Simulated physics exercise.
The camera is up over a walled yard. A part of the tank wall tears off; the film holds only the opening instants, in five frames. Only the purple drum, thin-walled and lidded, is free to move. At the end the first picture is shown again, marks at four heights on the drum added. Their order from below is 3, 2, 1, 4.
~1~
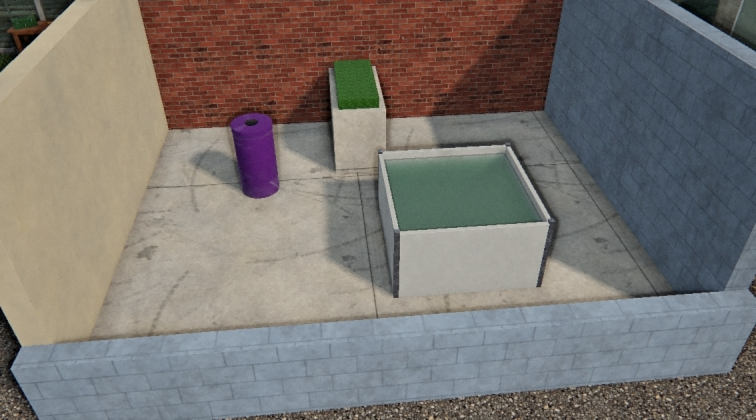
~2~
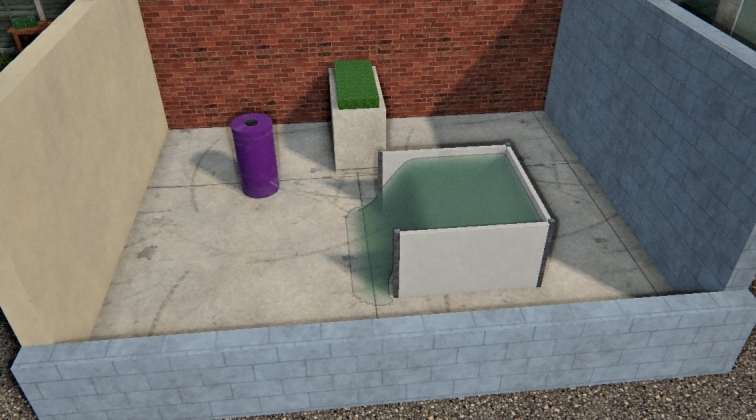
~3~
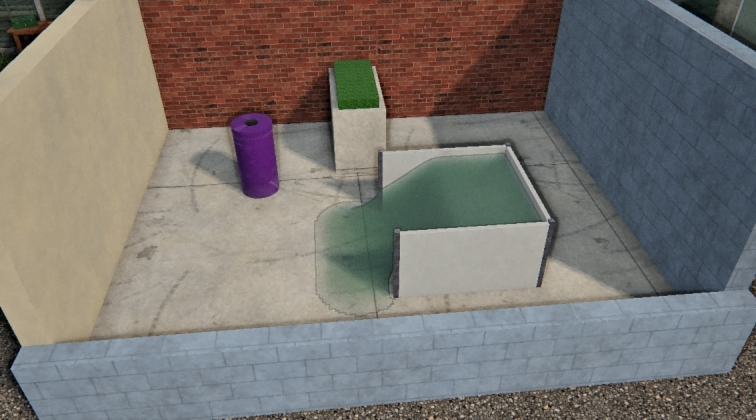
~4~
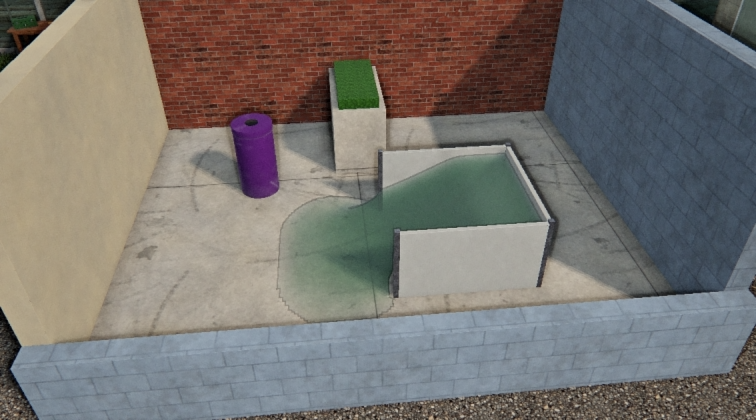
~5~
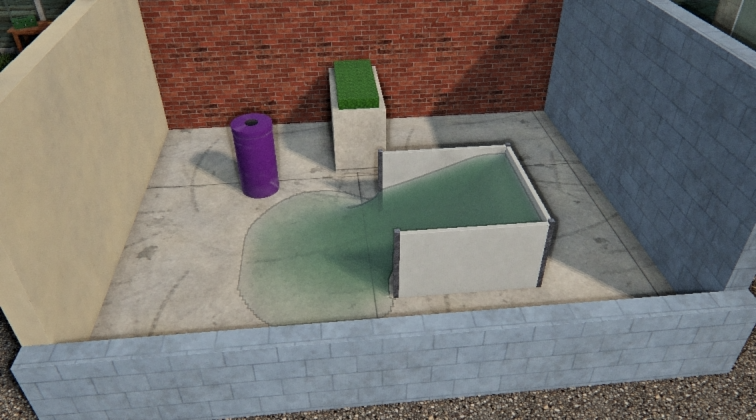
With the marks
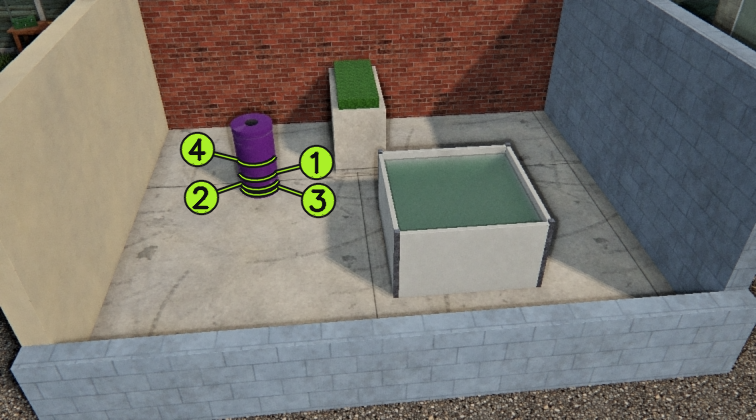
In a walled yard, the left side of a full white tank was suddenly open, and greenish water poured out and spread left across the concrete while the purple drum stayed still.
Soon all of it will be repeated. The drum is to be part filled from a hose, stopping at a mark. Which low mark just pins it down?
The limit is 1.
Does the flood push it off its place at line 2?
Yes, it does.
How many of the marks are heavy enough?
Two of the four.
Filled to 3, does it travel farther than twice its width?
Yes, clearly.
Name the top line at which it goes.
That would be 2.
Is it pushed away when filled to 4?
No, not at all.
On the marked copy, 1 at (257, 180); 2 at (258, 189); 3 at (259, 194); 4 at (255, 165); from the bottom up 3, 2, 1, 4.
With 1, it does not move.
With 2, it is pushed about its own width away.
With 3, it is pushed about 3 times its own width away.
With 4, it does not move.
